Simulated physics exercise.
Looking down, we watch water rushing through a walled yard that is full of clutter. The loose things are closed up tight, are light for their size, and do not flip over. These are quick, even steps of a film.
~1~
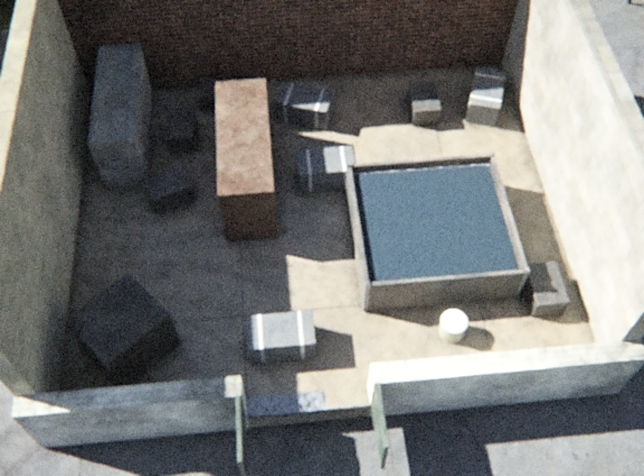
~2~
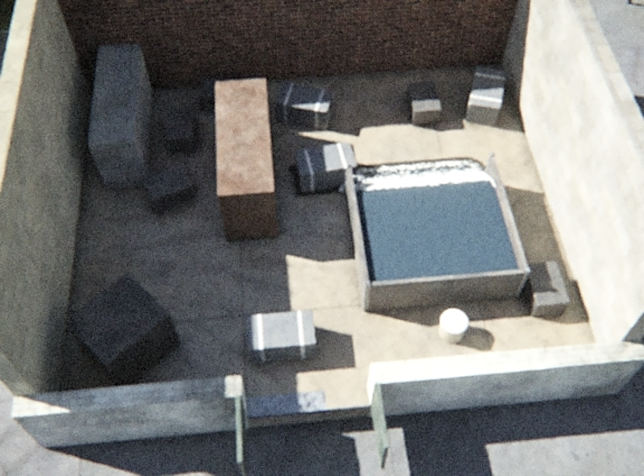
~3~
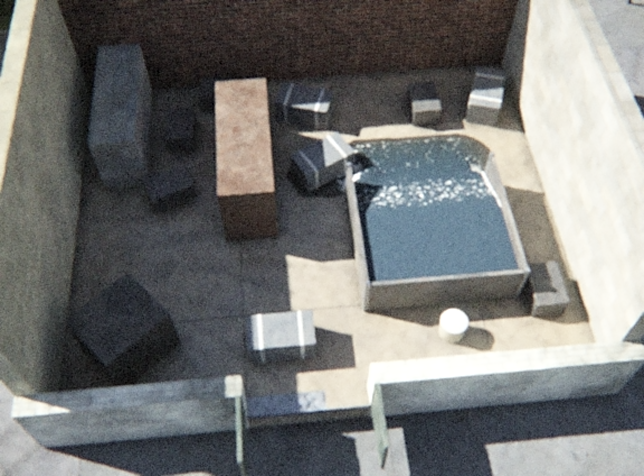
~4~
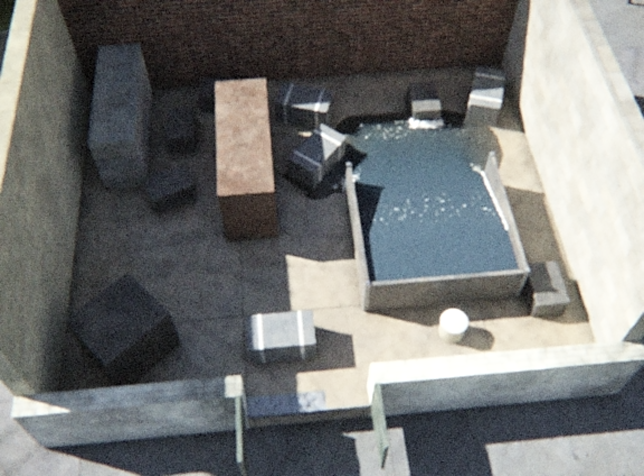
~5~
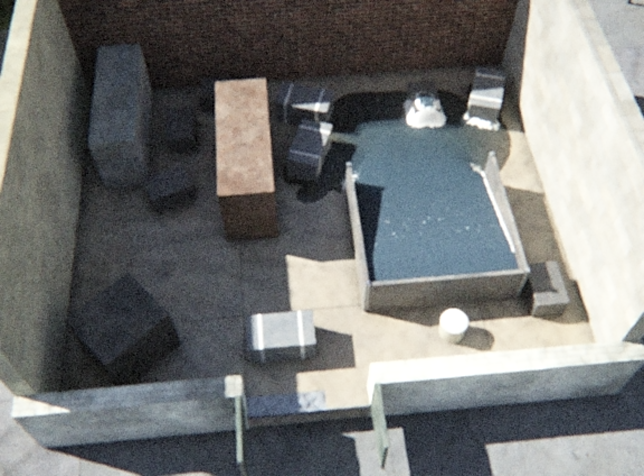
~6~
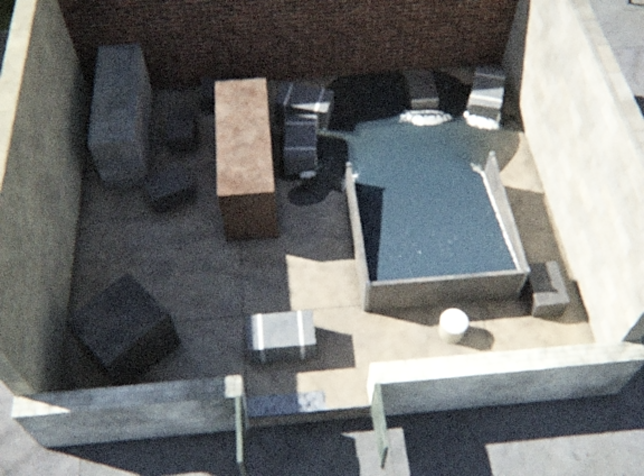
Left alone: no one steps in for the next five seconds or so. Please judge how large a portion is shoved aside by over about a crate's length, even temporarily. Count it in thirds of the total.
It is a large majority of two thirds or higher.
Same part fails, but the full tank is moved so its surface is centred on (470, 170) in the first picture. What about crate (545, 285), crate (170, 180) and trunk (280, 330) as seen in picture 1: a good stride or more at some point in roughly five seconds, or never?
The first: Did not travel far; the second: Travelled far enough; the third: Did not travel far.
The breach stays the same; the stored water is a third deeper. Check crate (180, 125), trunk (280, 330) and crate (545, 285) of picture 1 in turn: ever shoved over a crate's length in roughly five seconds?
Going through them in turn, I'd say got there, then never got there, then got there.
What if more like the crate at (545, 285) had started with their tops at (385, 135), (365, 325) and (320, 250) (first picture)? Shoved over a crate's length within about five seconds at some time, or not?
Sequence: Travels that far, doesn't go far, doesn't go far.
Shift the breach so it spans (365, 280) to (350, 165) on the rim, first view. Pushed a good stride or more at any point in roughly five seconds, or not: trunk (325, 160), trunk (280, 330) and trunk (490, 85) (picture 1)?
Outcome by item - displaced that far / displaced that far / short of that distance.
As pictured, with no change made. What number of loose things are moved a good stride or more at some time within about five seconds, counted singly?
8 in all.
A moment on, 2 of 10 are well off their spots; 0 afloat.
Next, 3 of 10 are well off their spots; 3 afloat.
Later, 6 of 10 are well off their spots; 5 afloat.
In the end, 8 of 10 are well off their spots, and 8 have been at some point; 7 afloat.
